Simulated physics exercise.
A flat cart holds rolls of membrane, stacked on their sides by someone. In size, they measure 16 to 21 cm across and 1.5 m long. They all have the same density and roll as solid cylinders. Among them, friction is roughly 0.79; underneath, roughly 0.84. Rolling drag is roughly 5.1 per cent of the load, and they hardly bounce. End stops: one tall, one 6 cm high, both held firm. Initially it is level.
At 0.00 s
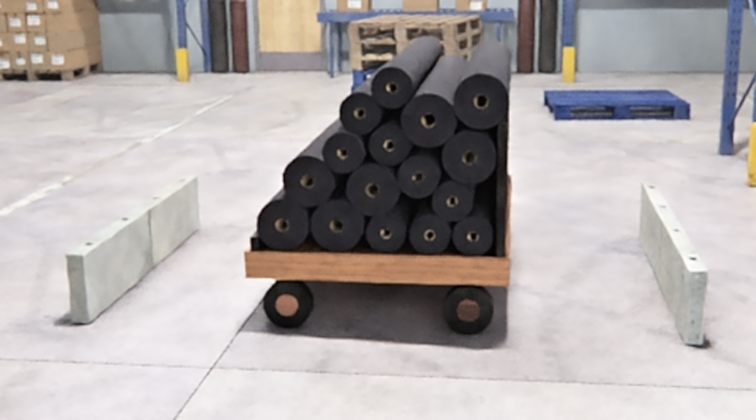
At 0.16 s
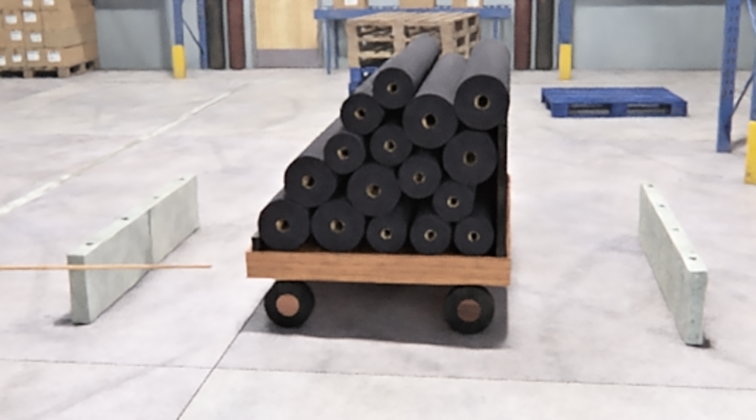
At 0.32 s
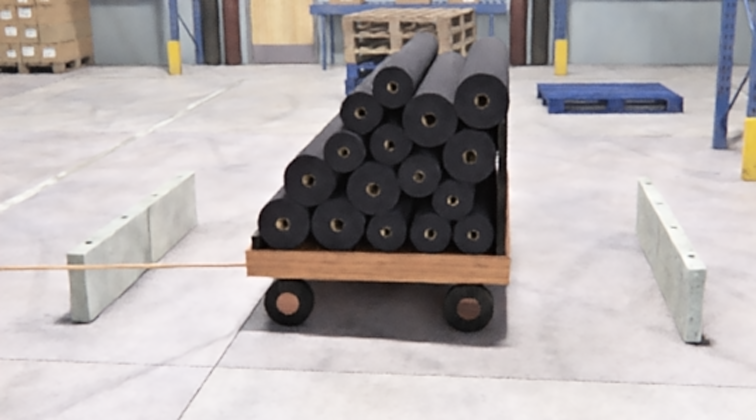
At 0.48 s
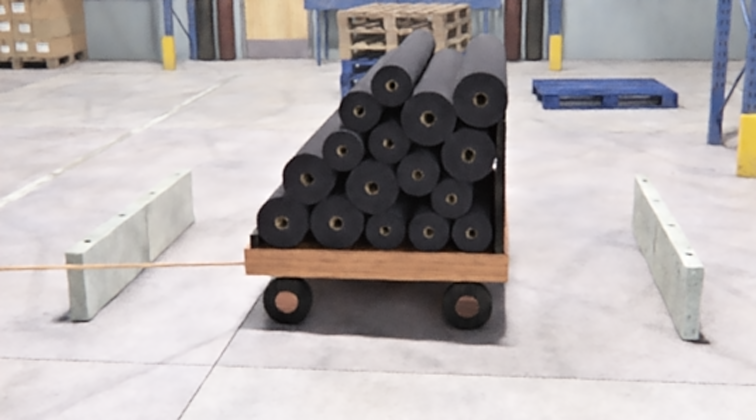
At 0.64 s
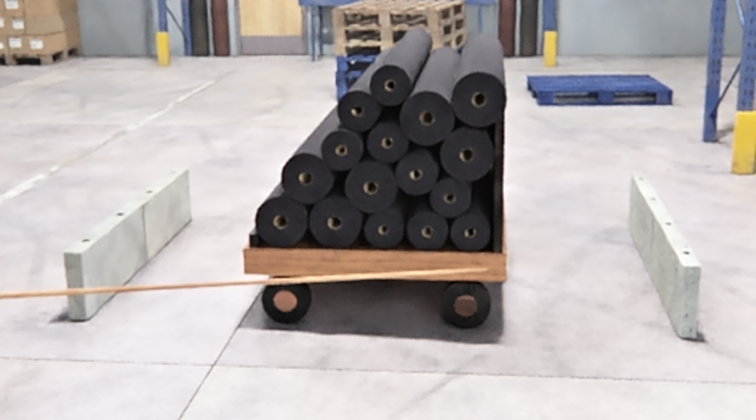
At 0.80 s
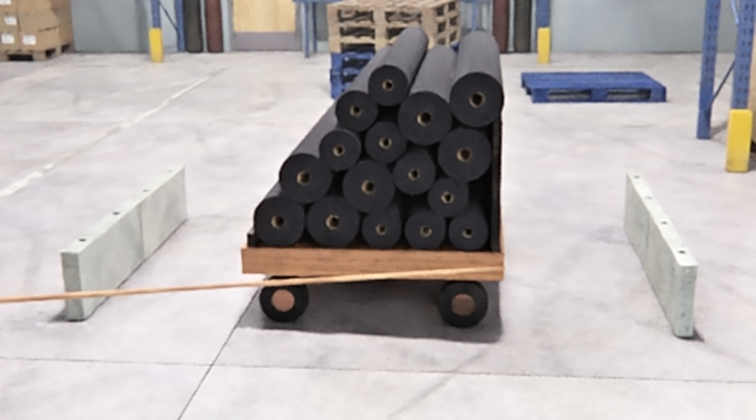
In a warehouse, a wooden cart stacked with black rolls stayed still between two low pale blocks while a thin pointer came in from the left, touched its left end, then reached across to its right.
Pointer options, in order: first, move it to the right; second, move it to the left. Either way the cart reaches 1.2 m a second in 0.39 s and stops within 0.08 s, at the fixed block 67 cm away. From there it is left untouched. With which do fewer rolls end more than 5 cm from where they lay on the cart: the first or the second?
Gentler: The first.
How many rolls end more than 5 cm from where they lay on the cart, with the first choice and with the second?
First choice: 0; second choice: 5.
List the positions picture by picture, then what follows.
In the first frame, 16 rolls, 5 on the base, highest (392, 88); left batten (6 cm) (254, 237); right tall panel (52 cm) (502, 179); blocks (75, 253) and (699, 269).
In the second frame, nothing has moved, the pointer shows the first choice, at the left end.
In the third frame, nothing has moved, the pointer shows the first choice, at the left end; bottom ones (283, 224) (338, 225) (386, 232) (430, 234) (474, 235).
In the fourth frame, nothing has moved, the pointer shows the first choice, at the left end.
In the fifth frame, nothing has moved, the pointer shows the second choice, at the right end.
In the sixth frame, nothing has moved, the pointer shows the second choice, at the right end.
First choice, 0.78 s in, cart 67 cm along; 0 now displaced over 5 cm.
First choice, at rest by 1.4 s, 0 moved over 5 cm; not one over the end stops; top of the pile 73 cm high, from 73 cm.
Second choice, 0.78 s in, cart 67 cm along; 0 now displaced over 5 cm; the one last seen at (356, 111) 2.4 cm left and 1.7 cm up.
Second choice, at rest by 1.7 s, 5 moved over 5 cm; not one over the end stops; the one last seen at (356, 111) 7 cm left and 4.6 cm up; top of the pile 70 cm high, from 73 cm.
